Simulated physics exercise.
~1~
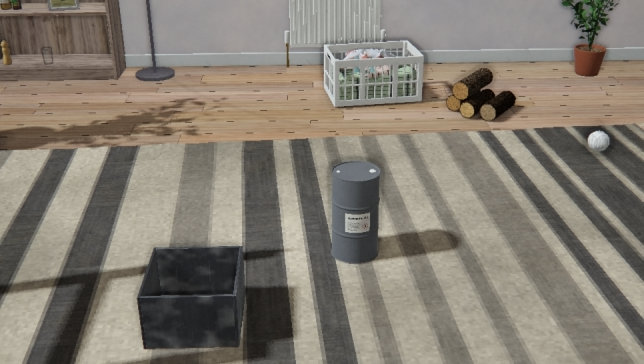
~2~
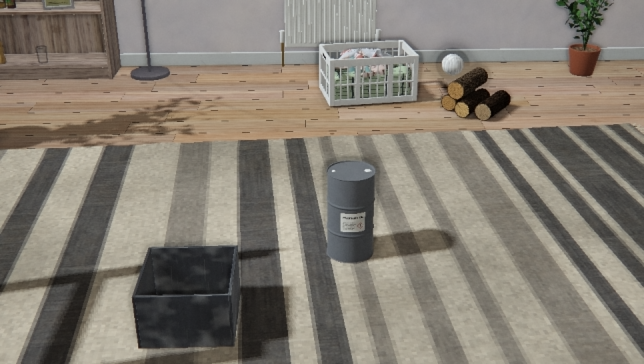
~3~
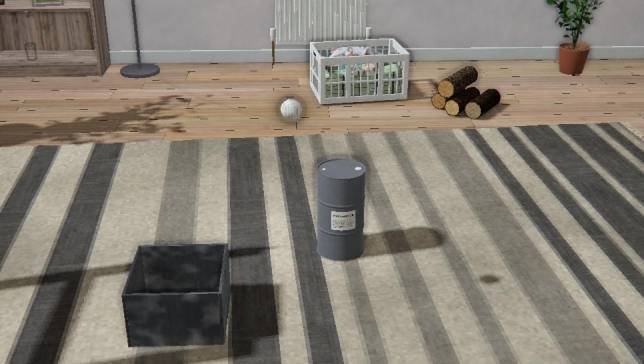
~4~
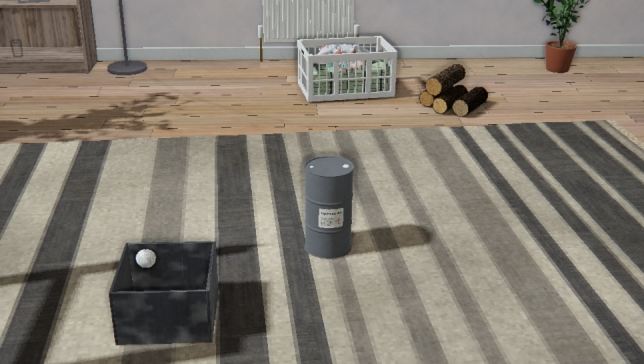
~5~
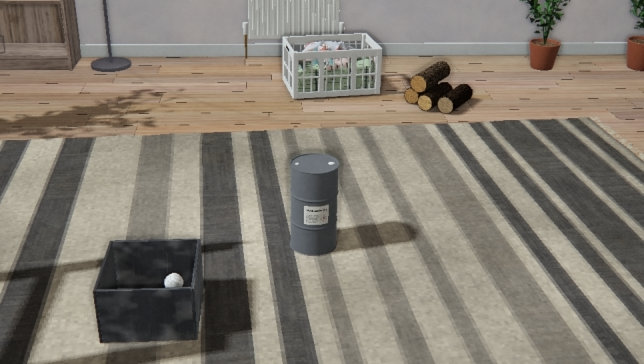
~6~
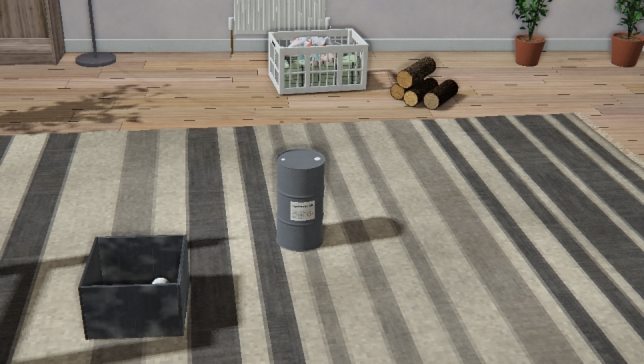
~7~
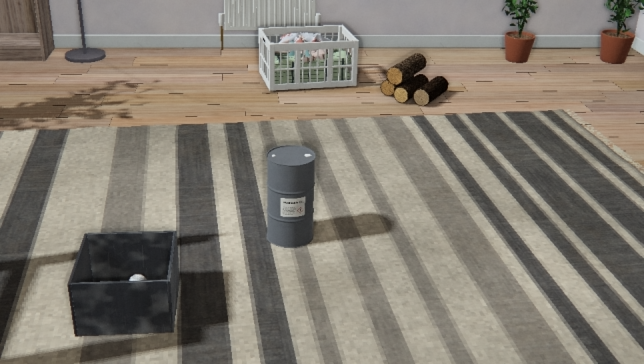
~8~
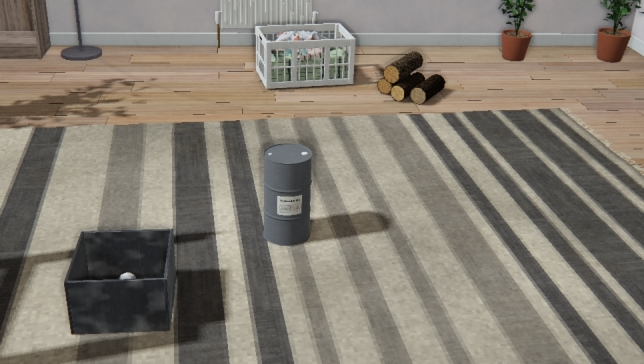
In a room with wooden floorboards and a striped rug, an open dark box sits at the lower left and a grey canister stands near the middle, with a white crate, stacked logs and a potted plant behind. A white onion appears in the air at the far right, above the rug. It sails left past the logs and the crate, then drops toward the box as the view drifts right. It comes down inside the box, shifts to the right and settles lower. At the end it rests inside, and the canister is still standing.
